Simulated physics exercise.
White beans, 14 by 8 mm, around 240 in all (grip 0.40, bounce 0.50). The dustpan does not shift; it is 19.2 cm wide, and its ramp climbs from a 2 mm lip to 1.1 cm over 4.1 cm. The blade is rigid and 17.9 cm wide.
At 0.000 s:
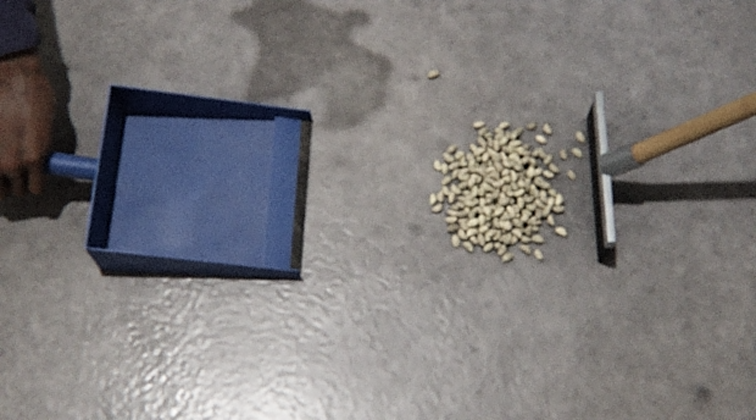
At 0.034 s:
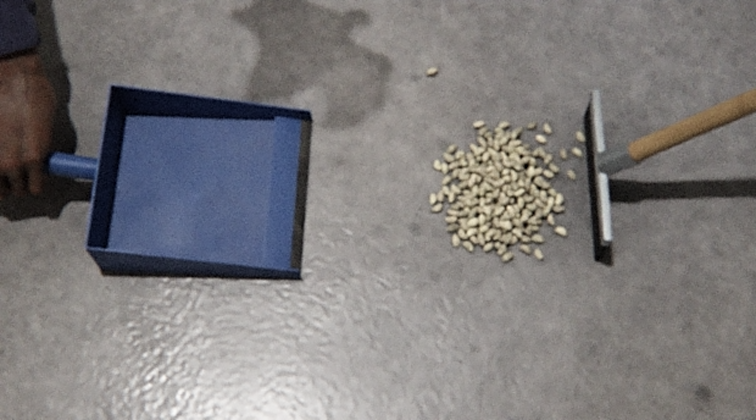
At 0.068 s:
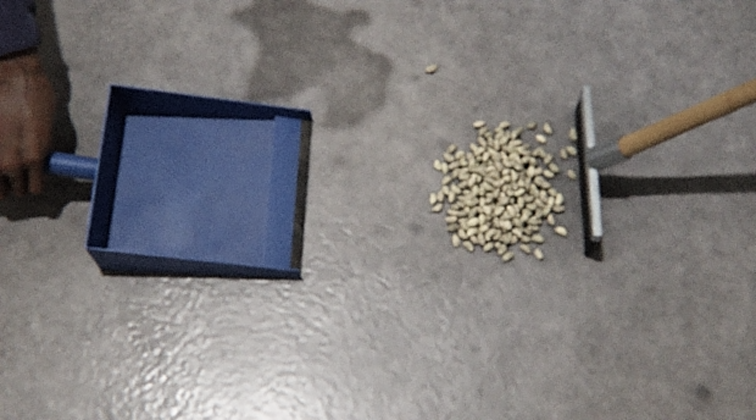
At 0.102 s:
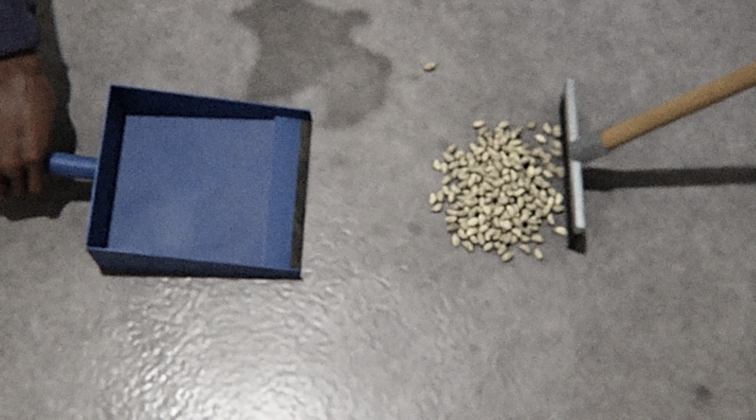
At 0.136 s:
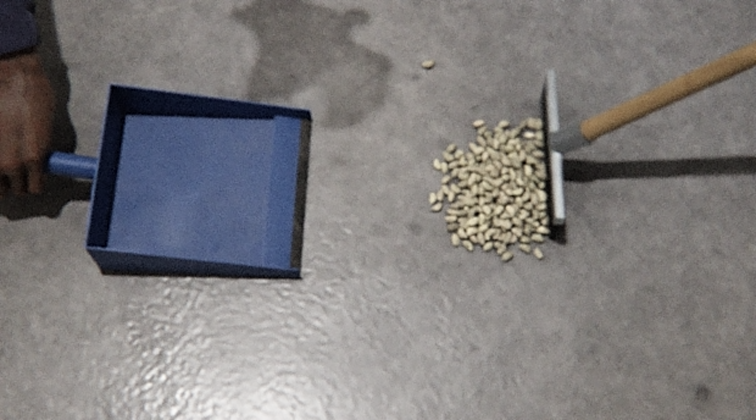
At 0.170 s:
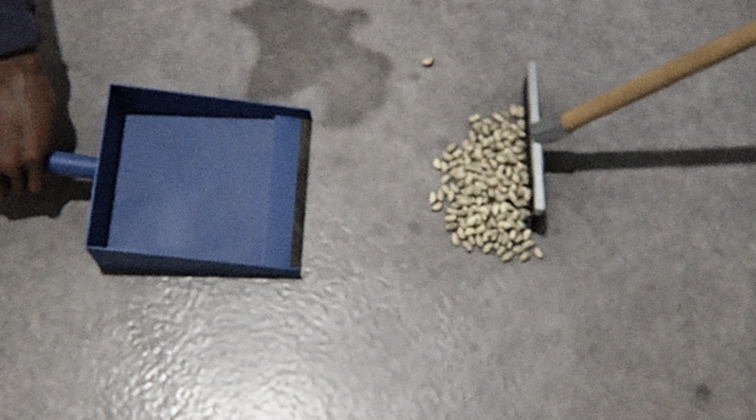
The clip opens on a pile of pale beans on a gray floor, between a blue dustpan gripped by a hand at left and a wooden-handled blade at right. The blade slides left, reaches the pile's right edge, then pushes those beans inward, bunching them together while the dustpan stays still.
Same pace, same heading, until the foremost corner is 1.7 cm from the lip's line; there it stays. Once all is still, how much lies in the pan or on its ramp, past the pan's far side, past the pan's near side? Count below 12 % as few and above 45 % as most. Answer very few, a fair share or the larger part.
In the pan or on its ramp: Very few; past the pan's far side: A fair share; past the pan's near side: Very few.
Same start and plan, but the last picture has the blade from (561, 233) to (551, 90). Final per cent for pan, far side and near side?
Pan 35, far 20, near 0.
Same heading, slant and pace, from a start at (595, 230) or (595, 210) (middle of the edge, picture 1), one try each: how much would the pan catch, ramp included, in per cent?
Some 20 and 15 per cent.
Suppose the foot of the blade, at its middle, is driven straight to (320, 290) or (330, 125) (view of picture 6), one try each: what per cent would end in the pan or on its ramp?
Some 25 and 30 per cent.
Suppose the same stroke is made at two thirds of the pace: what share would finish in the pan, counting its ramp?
In that case some 5 per cent.
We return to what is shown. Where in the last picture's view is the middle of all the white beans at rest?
At about (324, 165).
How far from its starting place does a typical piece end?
About 18 cm.
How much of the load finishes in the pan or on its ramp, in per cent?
Some 5 per cent.
After 0.36 s, middle of the blade 13 cm from the lip; 0 % over the lip, far side 20 %, near side 0 %.
After 0.49 s, middle of the blade 5 cm from the lip; 0 % over the lip, far side 30 %, near side 0 %.
After 0.74 s, middle of the blade 2 cm from the lip; 5 % over the lip, far side 35 %, near side 0 %.
In the end, at 2.2 s, pan 5 %, far side 35 %, near side 0 %, in front of the lip or behind the blade 60 %.
